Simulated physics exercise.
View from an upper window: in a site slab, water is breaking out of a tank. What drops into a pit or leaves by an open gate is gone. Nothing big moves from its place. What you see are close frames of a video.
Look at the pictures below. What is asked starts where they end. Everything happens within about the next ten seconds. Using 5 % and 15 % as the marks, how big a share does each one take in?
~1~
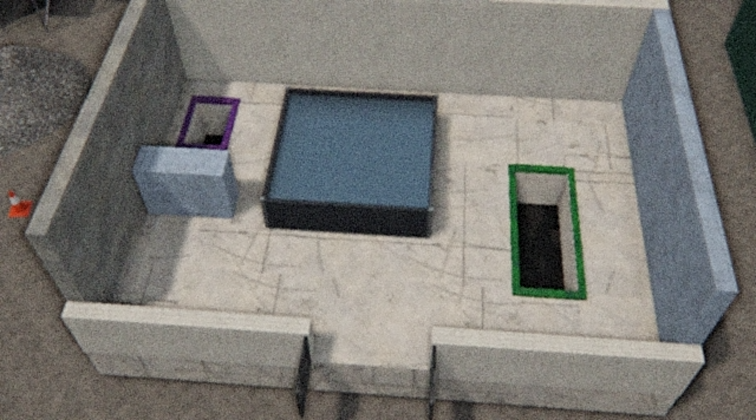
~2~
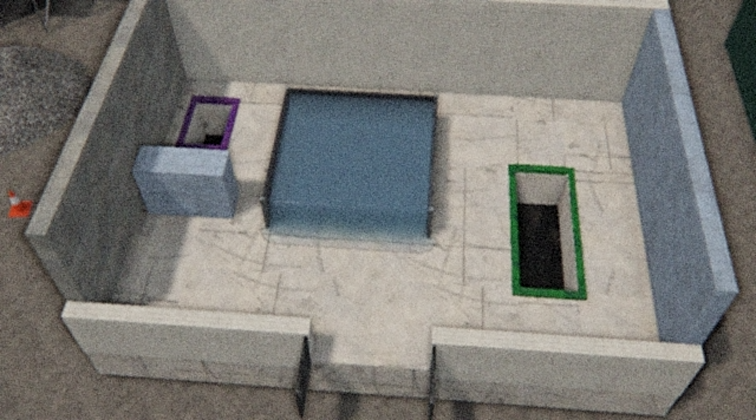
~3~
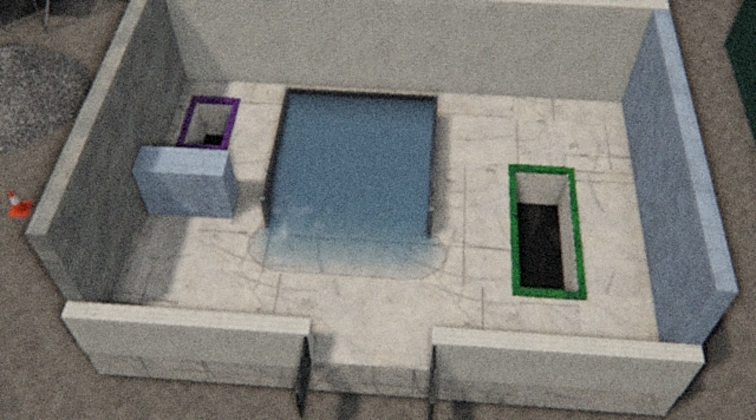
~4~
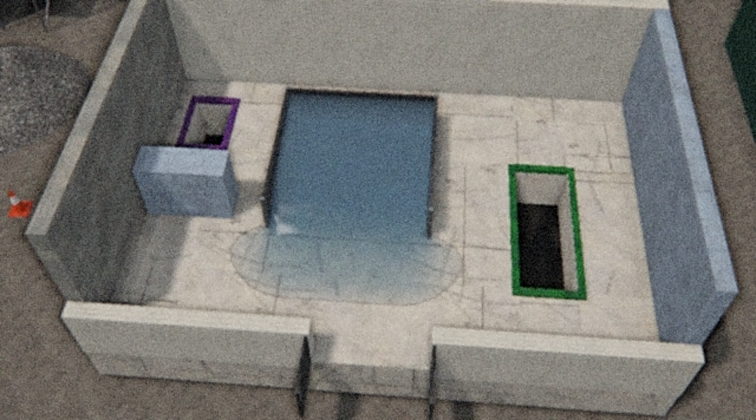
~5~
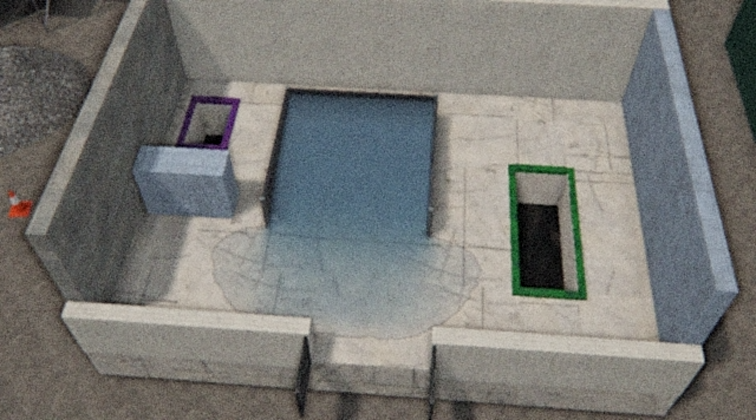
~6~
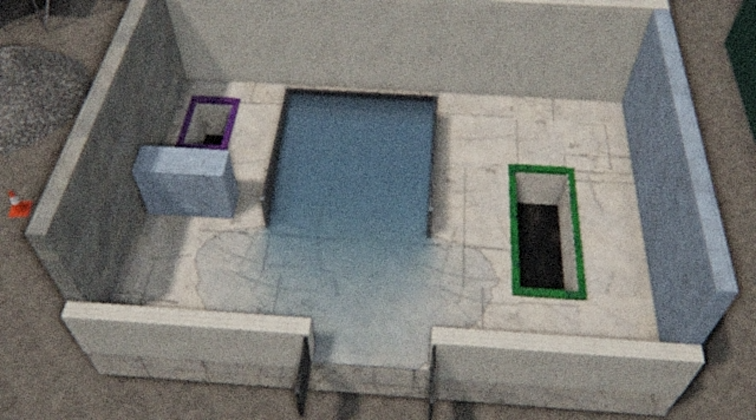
My prediction: Gate: Upwards of fifteen per cent; green pit: Short of a twentieth; purple pit: Short of a twentieth.
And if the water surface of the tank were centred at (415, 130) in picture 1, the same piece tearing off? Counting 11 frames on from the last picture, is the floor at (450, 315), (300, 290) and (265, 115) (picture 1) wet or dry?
Going through the three spots, I'd say swamped, swamped, high and dry.
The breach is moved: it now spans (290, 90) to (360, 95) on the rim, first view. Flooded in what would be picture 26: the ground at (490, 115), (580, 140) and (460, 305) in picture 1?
Listed in order, they come out sitting in a pool, sitting in a pool and without a puddle.
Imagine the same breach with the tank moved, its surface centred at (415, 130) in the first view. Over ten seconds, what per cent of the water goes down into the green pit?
Within ten seconds, 4 percent of the total ends up in the green pit.
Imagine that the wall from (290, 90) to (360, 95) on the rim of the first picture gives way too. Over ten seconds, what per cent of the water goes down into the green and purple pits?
Green: 4 percent; purple: 25 percent.
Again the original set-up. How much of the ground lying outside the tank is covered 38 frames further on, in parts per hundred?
Roughly 70 percent, I'd say.
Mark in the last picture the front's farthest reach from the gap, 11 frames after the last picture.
Estimated pixel: (657, 370).
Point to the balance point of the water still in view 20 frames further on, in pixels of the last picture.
Somewhere near (323, 253).
A moment on, water covers 30 % of the floor; the gate 6 %, the green pit 0 %, the purple pit 0 %.
Next, water covers 35 % of the floor; the gate 17 %, the green pit 0 %, the purple pit 0 %.
Then, water covers 50 % of the floor; the gate 31 %, the green pit 0 %, the purple pit 0 %.
Later, water covers 70 % of the floor; the gate 43 %, the green pit 0 %, the purple pit 0 %.
In the end, water covers 95 % of the floor; the gate 51 %, the green pit 0 %, the purple pit 0 %.
